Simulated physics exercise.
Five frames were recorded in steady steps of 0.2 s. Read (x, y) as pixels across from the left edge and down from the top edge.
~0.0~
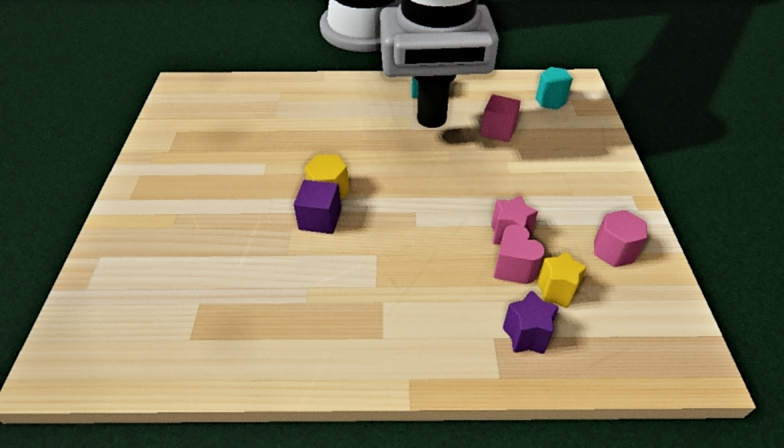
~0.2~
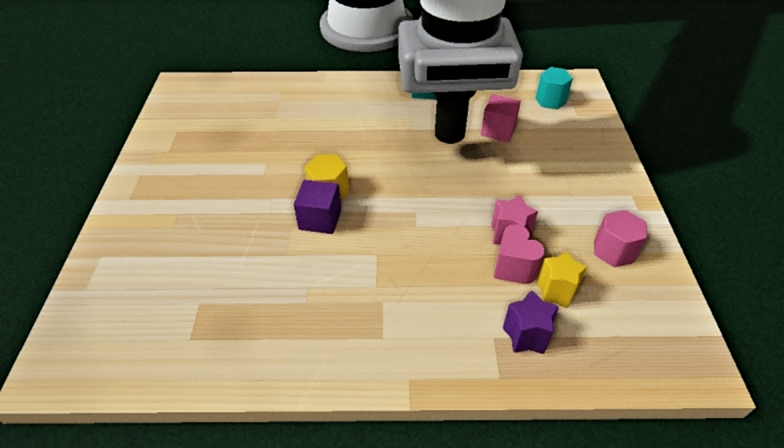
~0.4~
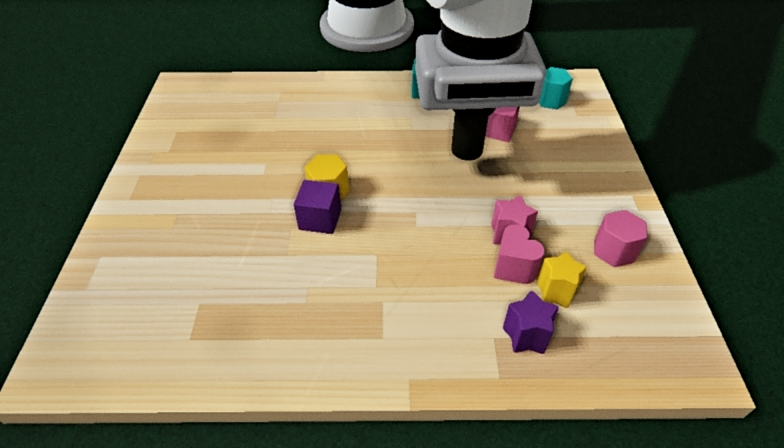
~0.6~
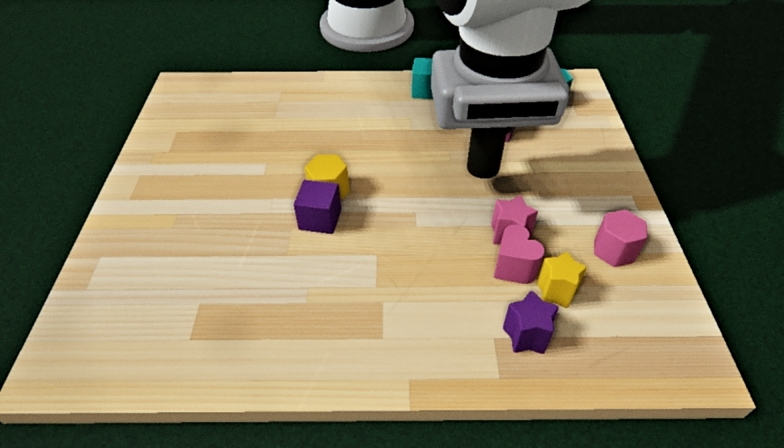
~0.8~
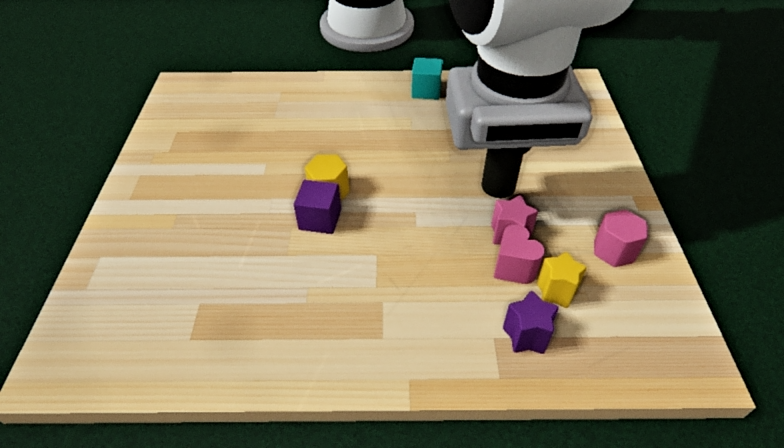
At the start, a robot arm holds a black pusher near the back of a wooden board scattered with pink, purple, yellow and teal blocks. The arm then moves the pusher steadily forward and to the right, ending just behind the pink star-shaped block, while the blocks stay still.
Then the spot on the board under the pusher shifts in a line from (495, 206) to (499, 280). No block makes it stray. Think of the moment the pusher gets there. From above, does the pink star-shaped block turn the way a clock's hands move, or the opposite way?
Viewed from overhead, the pink star-shaped block winds up turned anticlockwise.
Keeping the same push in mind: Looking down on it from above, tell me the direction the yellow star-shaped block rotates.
It turns round anticlockwise.
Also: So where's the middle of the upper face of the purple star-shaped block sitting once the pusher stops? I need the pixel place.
(552, 349)
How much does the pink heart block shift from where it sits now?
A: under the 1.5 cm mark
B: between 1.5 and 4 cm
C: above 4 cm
Answer: C.
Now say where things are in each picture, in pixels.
Tip of the pusher (432, 119), middles of tops, pink star-shaped block (516, 209), pink heart block (520, 243), purple star-shaped block (535, 311), yellow star-shaped block (566, 267), in the first picture.
Pusher (450, 134), nothing pushed, in the second picture.
Pusher (467, 151), nothing pushed, in the third picture.
Pusher (483, 168), nothing pushed, in the fourth picture.
Pusher (498, 187), pink star-shaped block (516, 209), pink heart block (520, 243), purple star-shaped block (535, 311), yellow star-shaped block (566, 267), in the fifth picture.
Halfway along, pusher (500, 222); pink star-shaped block (522, 238), turned 15° anticlockwise; pink heart block (527, 270).
At the end, pusher (503, 261); pink star-shaped block (534, 276), turned 30° anticlockwise; pink heart block (552, 311), turned 25° anticlockwise; purple star-shaped block (552, 349), turned 30° clockwise; yellow star-shaped block (574, 275), turned 30° anticlockwise.
